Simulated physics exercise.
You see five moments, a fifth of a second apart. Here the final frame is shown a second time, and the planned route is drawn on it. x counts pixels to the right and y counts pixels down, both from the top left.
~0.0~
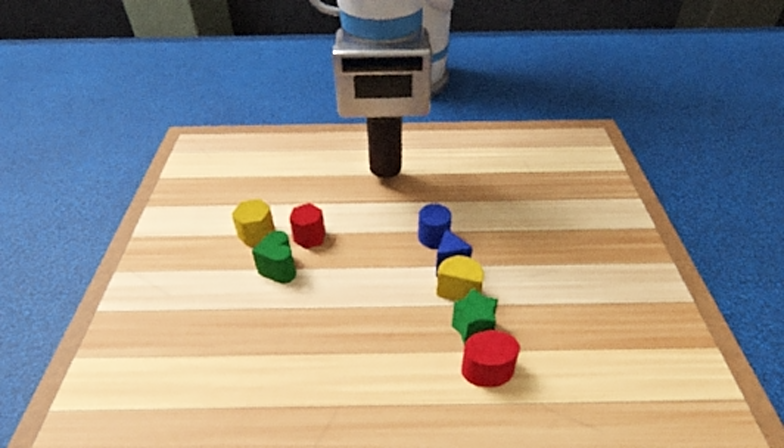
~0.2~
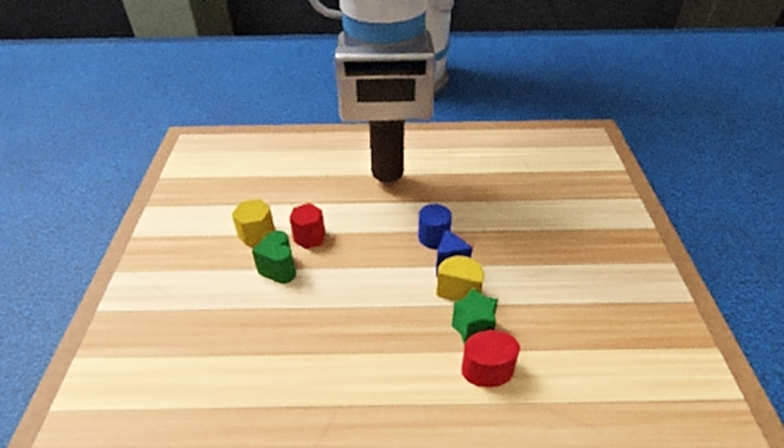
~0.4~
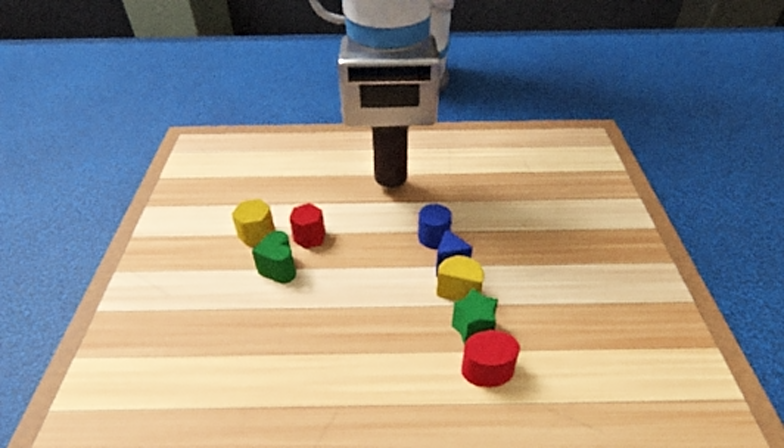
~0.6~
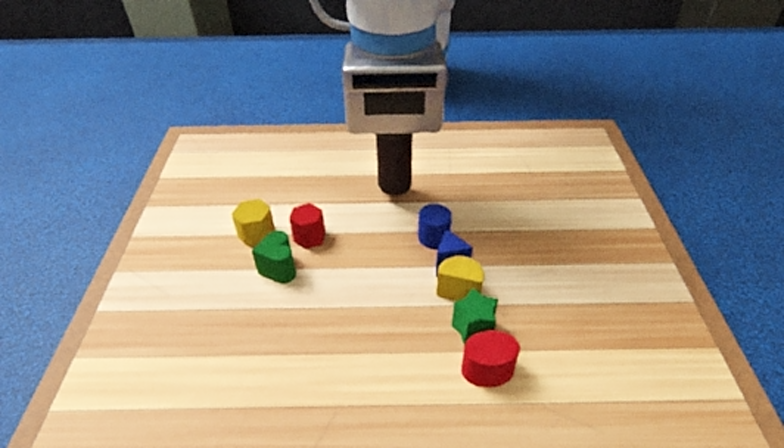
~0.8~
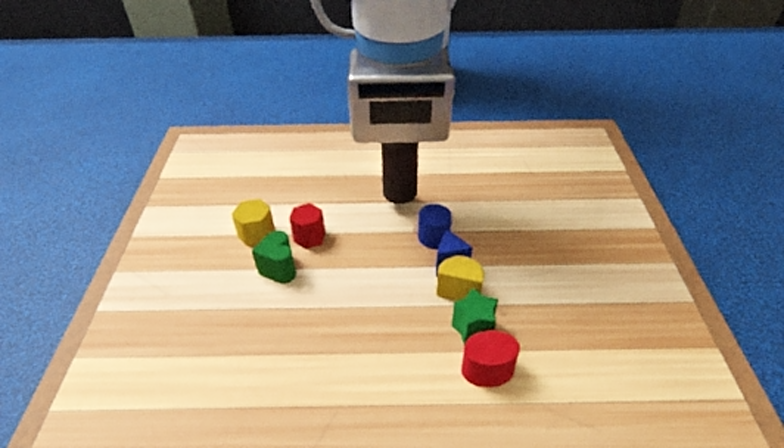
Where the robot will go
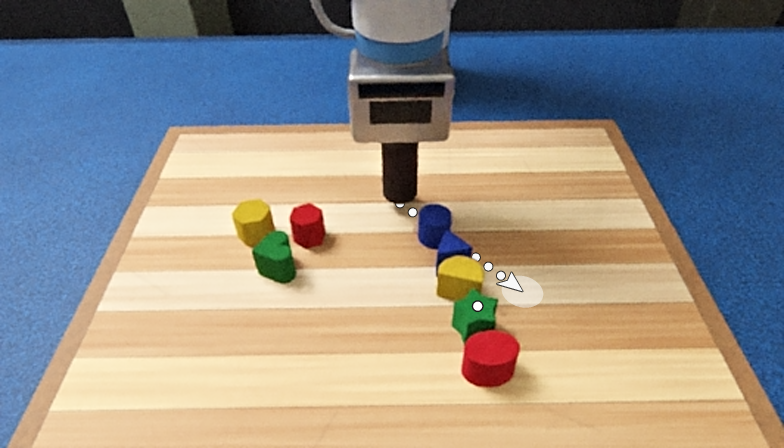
At the start, a robot arm holds a dark bar above the far part of a striped wooden board, with colourful blocks grouped at left and lined up at right. The arm then moves the bar slightly nearer and to the right, closer to the blue round block, while the blocks stay still.
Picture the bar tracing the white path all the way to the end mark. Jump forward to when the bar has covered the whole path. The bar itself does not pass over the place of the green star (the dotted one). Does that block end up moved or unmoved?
At the end, its place is different.
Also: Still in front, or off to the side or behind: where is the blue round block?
Once the path is finished, the blue round block still sits ahead of the bar.
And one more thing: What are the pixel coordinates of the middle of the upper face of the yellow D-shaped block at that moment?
Located at (463, 285).
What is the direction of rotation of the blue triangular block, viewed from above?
Viewed from above, clockwise.
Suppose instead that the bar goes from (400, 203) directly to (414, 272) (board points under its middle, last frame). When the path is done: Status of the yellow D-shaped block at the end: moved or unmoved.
It stays.
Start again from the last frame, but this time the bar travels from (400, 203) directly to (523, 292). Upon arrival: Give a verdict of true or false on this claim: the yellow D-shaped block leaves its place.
The claim holds.
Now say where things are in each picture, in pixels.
In the first picture, lower end of the bar at (386, 169), tops of blocks, blue round block at (435, 214), blue triangular block at (452, 243), yellow D-shaped block at (462, 268), green star at (478, 306).
In the second picture, bar at (388, 173), blocks as before.
In the third picture, bar at (391, 178), blocks as before.
In the fourth picture, bar at (395, 185), blocks as before.
In the fifth picture, bar at (400, 194), blue round block at (435, 214), blue triangular block at (452, 243), yellow D-shaped block at (462, 268), green star at (478, 306).
The drawn path runs straight from (400, 203) to (522, 291); the dot is on the green star.
What follows on the original path. One third of the way, bar at (438, 221); blue round block at (455, 229); blue triangular block at (460, 255), turned 25° clockwise; yellow D-shaped block at (465, 277).
Two thirds of the way, bar at (479, 250); blue round block at (510, 255); blue triangular block at (495, 273), turned 110° clockwise; yellow D-shaped block at (463, 285); green star at (477, 317).
At the end, bar at (525, 282); blue round block at (563, 289); blue triangular block at (499, 279), turned 120° clockwise; yellow D-shaped block at (463, 285); green star at (477, 317).
